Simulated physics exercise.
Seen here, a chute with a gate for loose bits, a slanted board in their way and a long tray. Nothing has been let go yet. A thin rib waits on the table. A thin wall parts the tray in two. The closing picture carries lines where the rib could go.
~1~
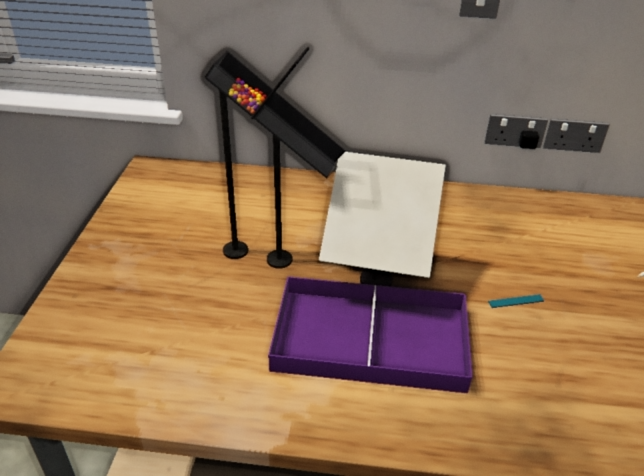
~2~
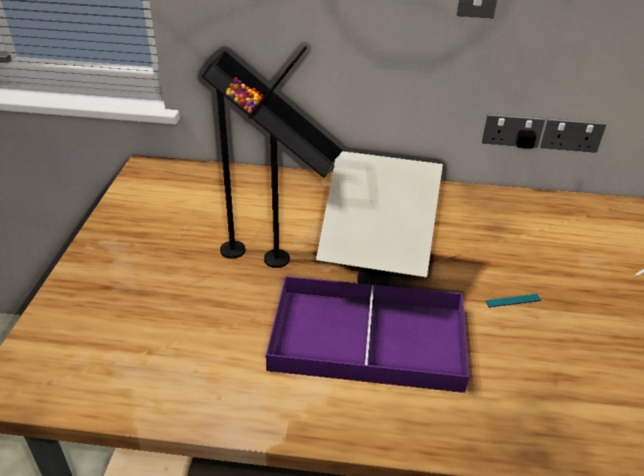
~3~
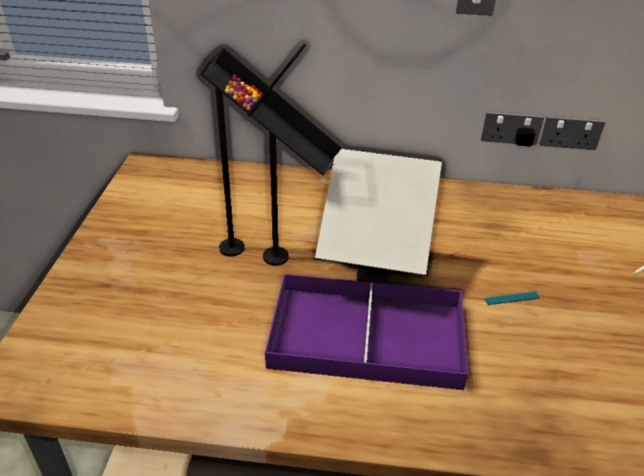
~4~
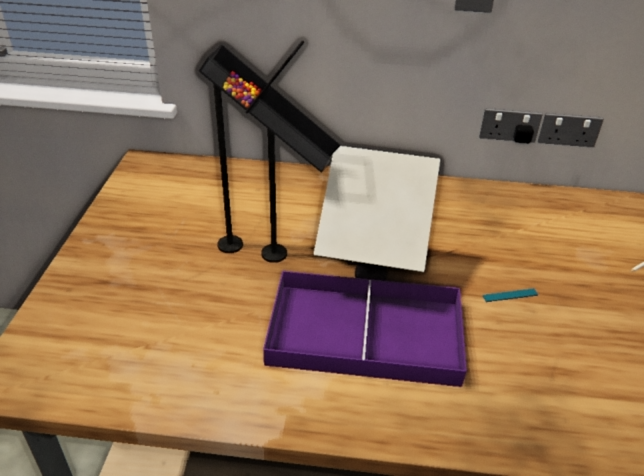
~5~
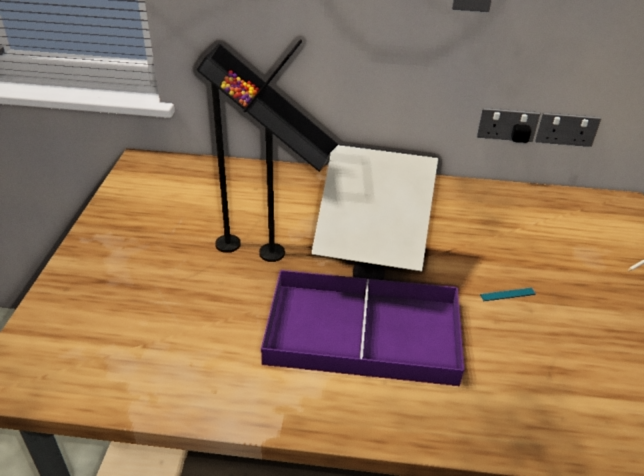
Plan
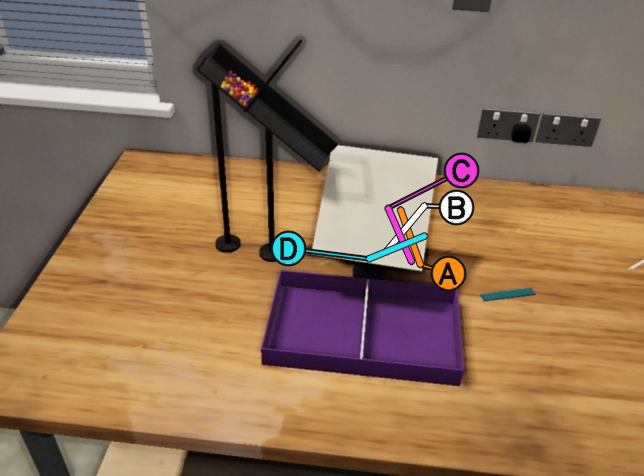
Colourful beads sit still in a black chute above a slanted white board and purple tray.
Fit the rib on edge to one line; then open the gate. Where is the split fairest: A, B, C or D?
Use line B.
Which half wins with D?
Left.
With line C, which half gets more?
Right.
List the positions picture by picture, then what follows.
In the first frame, load behind the gate (251, 100), round plastic beads; lip of the chute (331, 170), sloping fairly steeply.
In the second frame, middle of the board (380, 211), tilted fairly steeply; middle of its low edge (371, 268); of its high edge (389, 157).
In the third frame, front corners of the tray (265, 352) and (468, 374); front end of its middle wall (365, 363).
In the fourth frame, middle of the load (246, 94); lip (326, 164).
In the fifth frame, middle of the load (244, 93); lip (324, 164).
On the marked copy, line A from (400, 209) to (420, 264); line B from (424, 205) to (386, 250); line C from (388, 208) to (411, 261); line D from (424, 236) to (368, 258).
If A is chosen, of what is caught, about a tenth in the left half, almost all in the right.
If B is chosen, of what is caught, roughly half in the left half, roughly half in the right.
If C is chosen, of what is caught, just a few in the left half, almost all in the right.
If D is chosen, of what is caught, the larger part in the left half, roughly a quarter in the right.
